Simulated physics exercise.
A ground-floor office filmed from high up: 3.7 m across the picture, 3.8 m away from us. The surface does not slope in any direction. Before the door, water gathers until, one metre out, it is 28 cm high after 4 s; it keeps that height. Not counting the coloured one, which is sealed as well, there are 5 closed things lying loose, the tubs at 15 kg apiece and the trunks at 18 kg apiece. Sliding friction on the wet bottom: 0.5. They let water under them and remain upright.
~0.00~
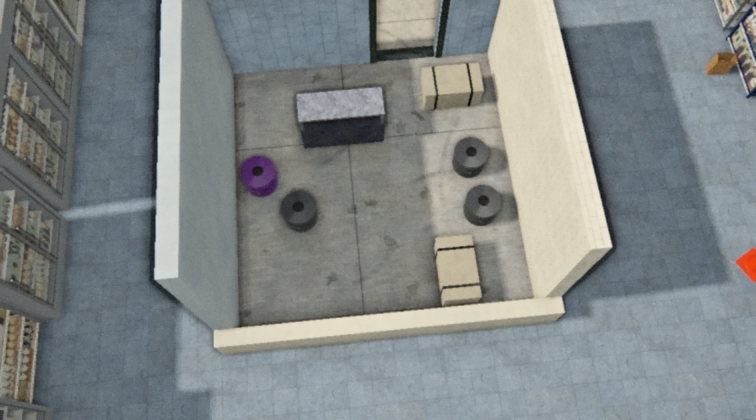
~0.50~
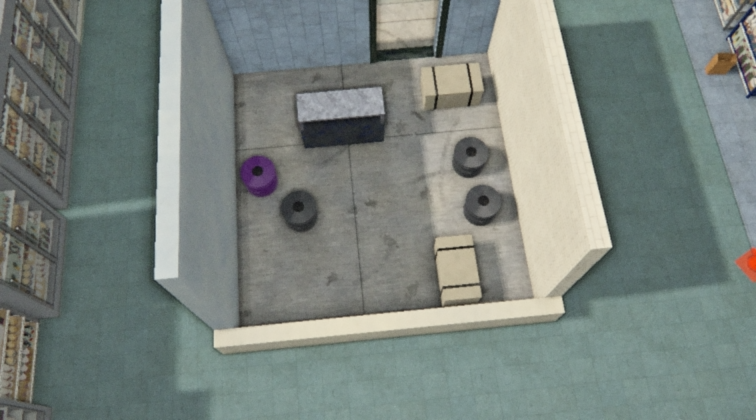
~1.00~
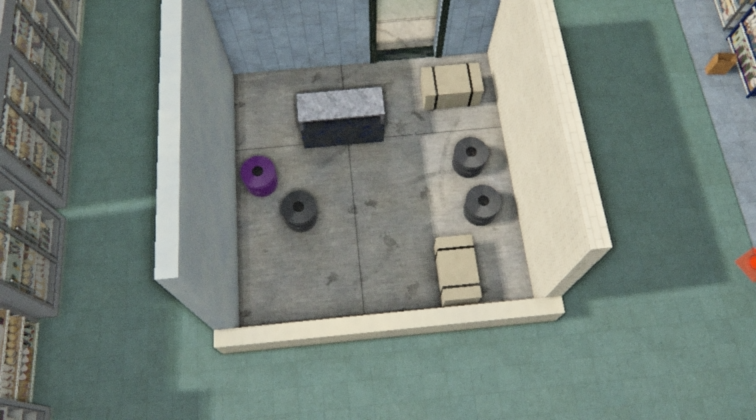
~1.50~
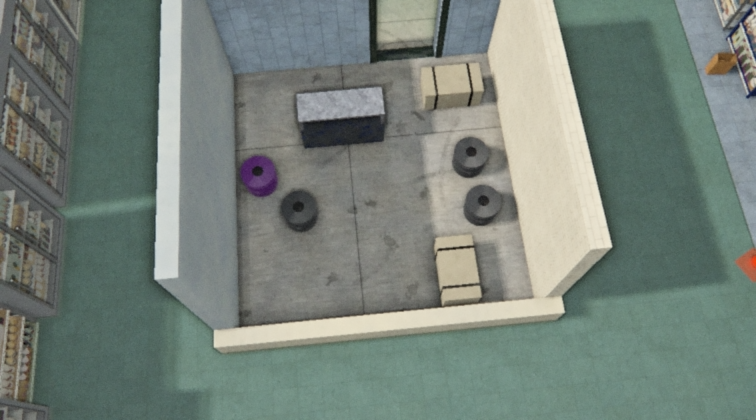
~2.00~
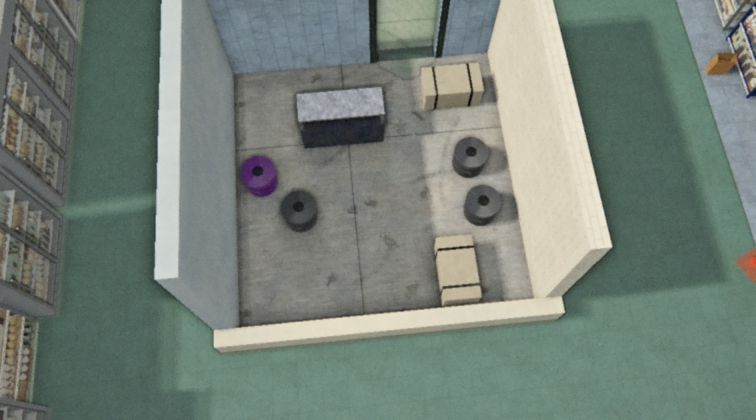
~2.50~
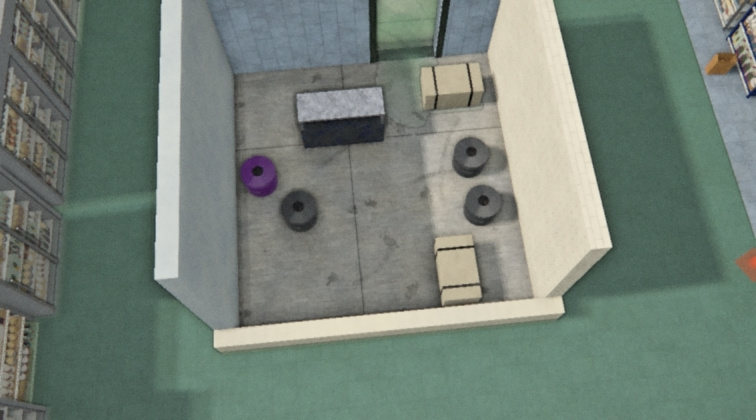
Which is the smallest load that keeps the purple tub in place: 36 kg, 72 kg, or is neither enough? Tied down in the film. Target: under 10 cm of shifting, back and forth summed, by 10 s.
36 kg is enough.
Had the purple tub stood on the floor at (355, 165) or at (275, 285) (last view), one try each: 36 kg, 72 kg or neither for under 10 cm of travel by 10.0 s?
Try by try, any option works; any option works.
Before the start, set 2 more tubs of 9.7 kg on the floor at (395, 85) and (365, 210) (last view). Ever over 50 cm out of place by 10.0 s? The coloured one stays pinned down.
First exceeds it, then stays inside.
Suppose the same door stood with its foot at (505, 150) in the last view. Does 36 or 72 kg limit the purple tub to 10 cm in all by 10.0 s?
Outcome - the lighter pick works.
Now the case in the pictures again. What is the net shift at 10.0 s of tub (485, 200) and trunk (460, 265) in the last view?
The first is 60 cm from its start, the second 60 cm.
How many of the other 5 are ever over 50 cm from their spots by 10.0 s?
Result: 4.
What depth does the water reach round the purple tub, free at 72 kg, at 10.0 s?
Close to 9 cm deep.
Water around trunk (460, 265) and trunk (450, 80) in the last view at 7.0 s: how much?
Close to 9 and 10 centimetres.
After 3.5 s the purple tub would be 0 cm from its start with 36 kg and 0 cm from its start with 72 kg; 0 cm of water round it then.
After 4.5 s the purple tub would be 0 cm from its start with 36 kg and 0 cm from its start with 72 kg; 0 cm of water round it then.
After 7.0 s the purple tub would be 0 cm from its start with 36 kg and 0 cm from its start with 72 kg; 2 cm of water round it then.
After 10.0 s the purple tub would be 0 cm from its start with 36 kg and 0 cm from its start with 72 kg; 9 cm of water round it then.
